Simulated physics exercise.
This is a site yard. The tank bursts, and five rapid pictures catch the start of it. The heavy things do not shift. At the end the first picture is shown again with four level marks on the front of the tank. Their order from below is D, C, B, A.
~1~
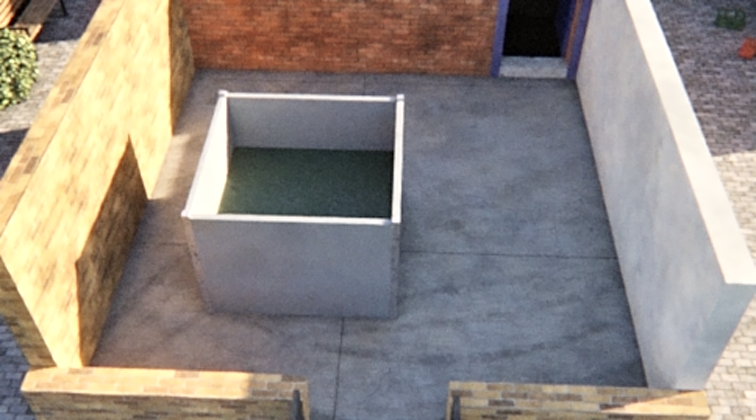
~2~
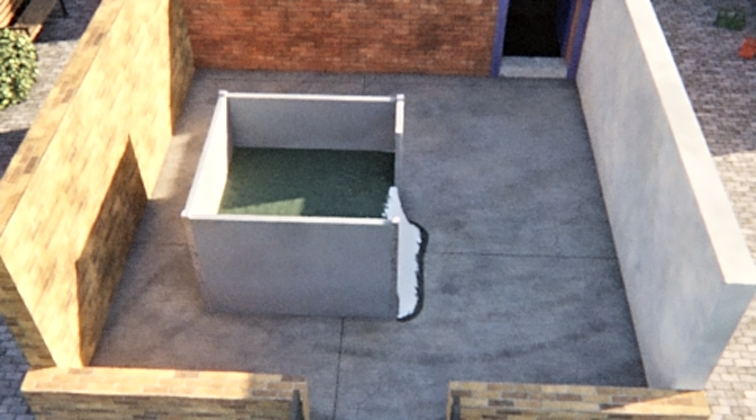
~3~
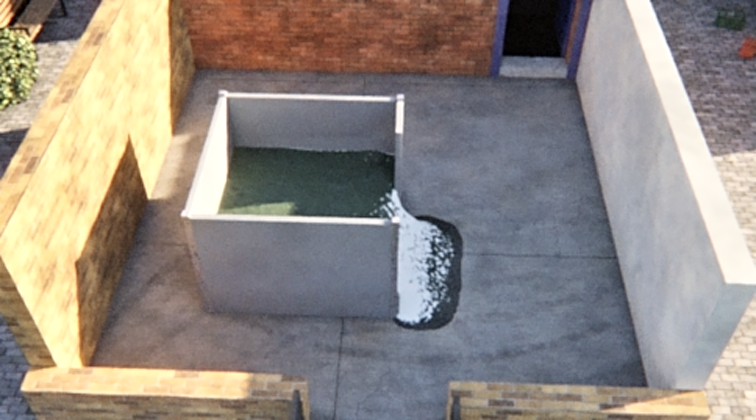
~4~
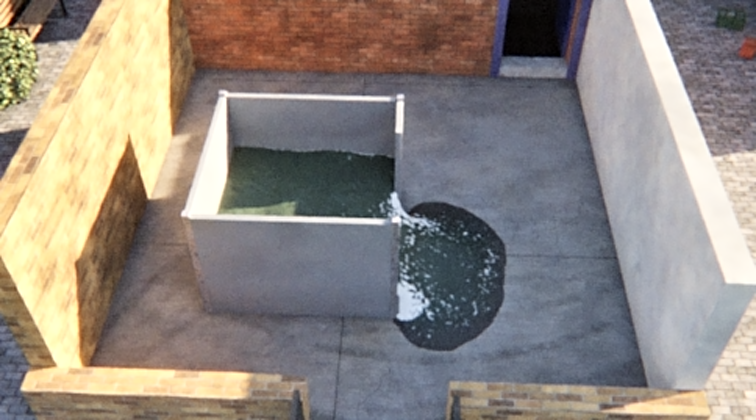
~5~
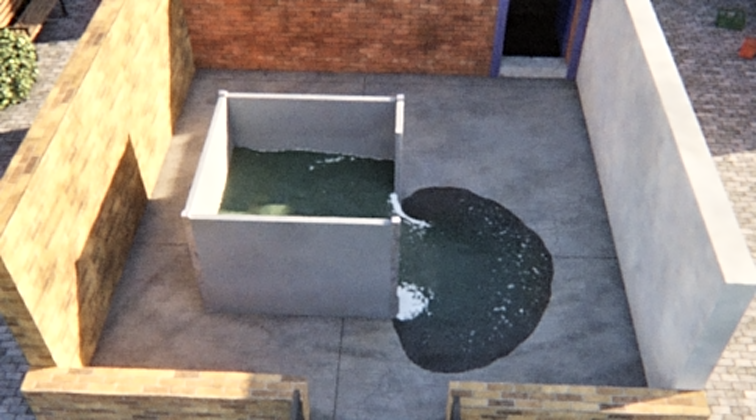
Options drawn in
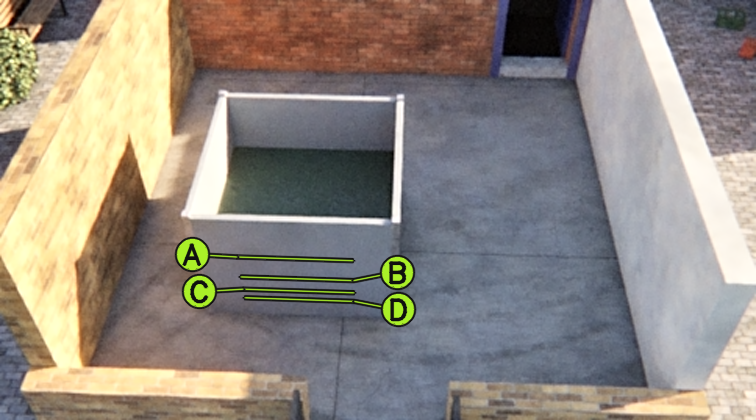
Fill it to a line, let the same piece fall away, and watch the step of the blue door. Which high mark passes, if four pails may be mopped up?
The limit is B.
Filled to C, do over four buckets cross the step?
No, not at all.
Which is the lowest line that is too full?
The answer is A.
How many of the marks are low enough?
Three of them.
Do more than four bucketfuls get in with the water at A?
Yes, it does.
On the marked copy, A at (294, 258); B at (297, 278); C at (298, 290); D at (299, 299); from the bottom up D, C, B, A.
With A, about 11 bucketfuls get in.
With B, a splash gets over, under a bucket.
With C, nothing gets over.
With D, nothing gets over.
